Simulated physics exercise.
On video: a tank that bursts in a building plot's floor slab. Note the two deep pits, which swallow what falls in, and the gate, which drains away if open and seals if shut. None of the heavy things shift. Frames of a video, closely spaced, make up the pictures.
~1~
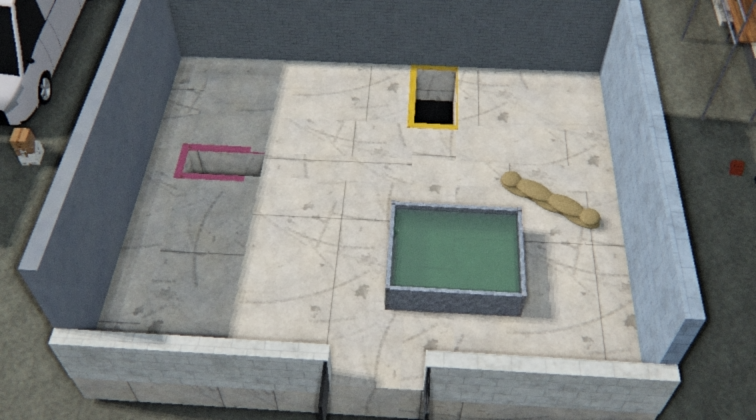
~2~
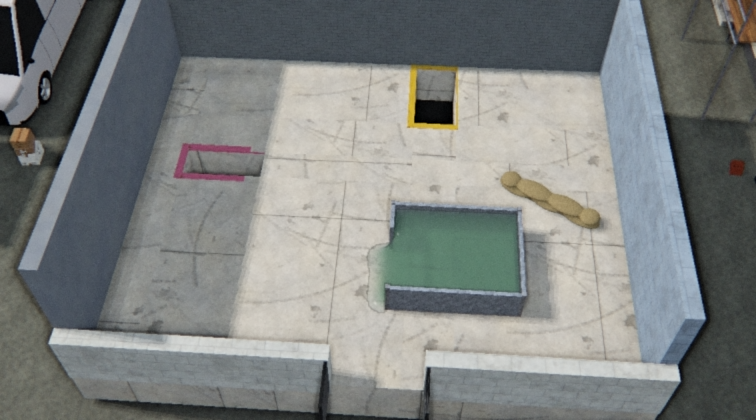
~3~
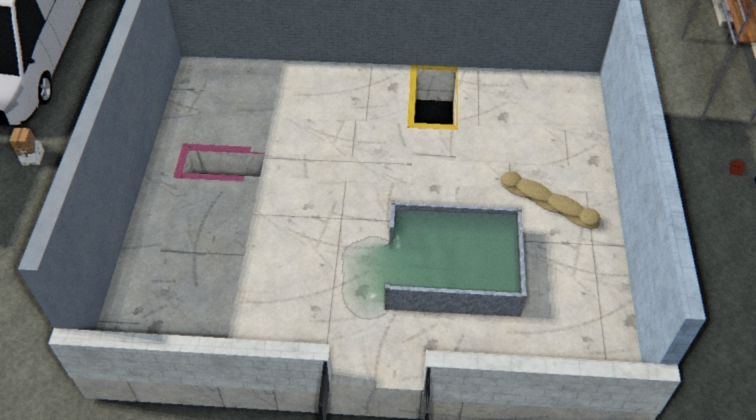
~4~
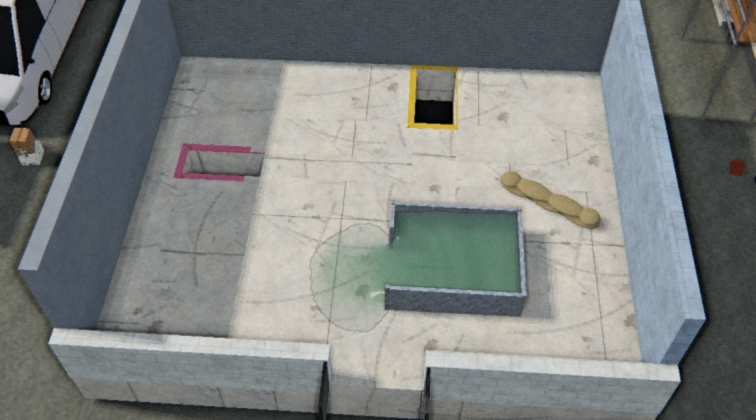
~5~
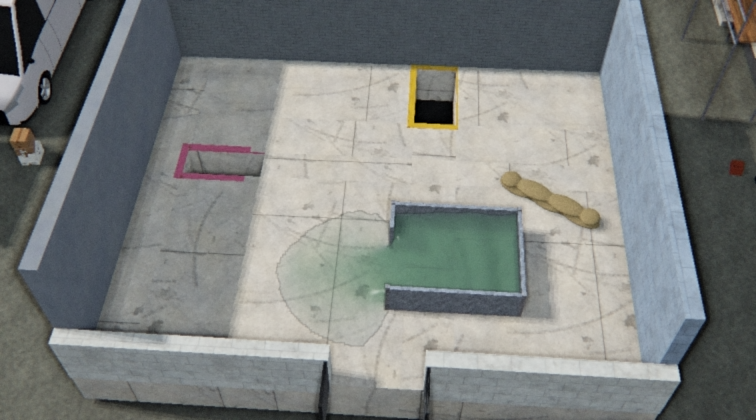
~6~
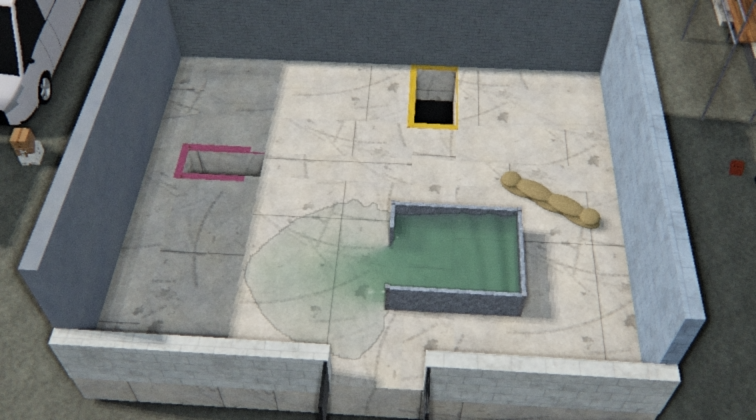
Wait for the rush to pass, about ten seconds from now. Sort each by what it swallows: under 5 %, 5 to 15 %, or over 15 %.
Sorted: Gate under 5 %, yellow pit under 5 %, pink pit over 15 %.
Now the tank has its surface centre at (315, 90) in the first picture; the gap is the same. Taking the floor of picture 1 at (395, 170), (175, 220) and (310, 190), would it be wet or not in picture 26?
Going through the three spots, I'd say high and dry, swamped, high and dry.
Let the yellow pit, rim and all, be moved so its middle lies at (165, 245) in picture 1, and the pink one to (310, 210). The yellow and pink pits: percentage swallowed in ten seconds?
The yellow pit ends up with 55 per cent, the pink pit with 12 per cent.
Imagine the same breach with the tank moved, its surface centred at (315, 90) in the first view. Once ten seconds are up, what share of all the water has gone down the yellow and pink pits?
The yellow pit ends up with 12 per cent and the pink pit with 25 per cent.
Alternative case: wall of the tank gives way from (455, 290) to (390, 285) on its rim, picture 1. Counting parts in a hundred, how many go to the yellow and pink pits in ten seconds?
Per cent: Yellow 0, pink 0.
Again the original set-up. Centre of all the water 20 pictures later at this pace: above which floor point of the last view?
The water's centre sits above (281, 270).
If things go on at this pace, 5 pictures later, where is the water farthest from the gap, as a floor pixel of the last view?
Somewhere around (126, 273).
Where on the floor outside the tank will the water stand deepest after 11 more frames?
I'd point to about (89, 356).
A moment on, water covers 20 % of the floor; the gate 0 %, the yellow pit 0 %, the pink pit 0 %.
Next, water covers 30 % of the floor; the gate 0 %, the yellow pit 0 %, the pink pit 1 %.
Then, water covers 30 % of the floor; the gate 1 %, the yellow pit 0 %, the pink pit 3 %.
Later, water covers 35 % of the floor; the gate 1 %, the yellow pit 0 %, the pink pit 15 %.
In the end, water covers 45 % of the floor; the gate 1 %, the yellow pit 0 %, the pink pit 29 %.
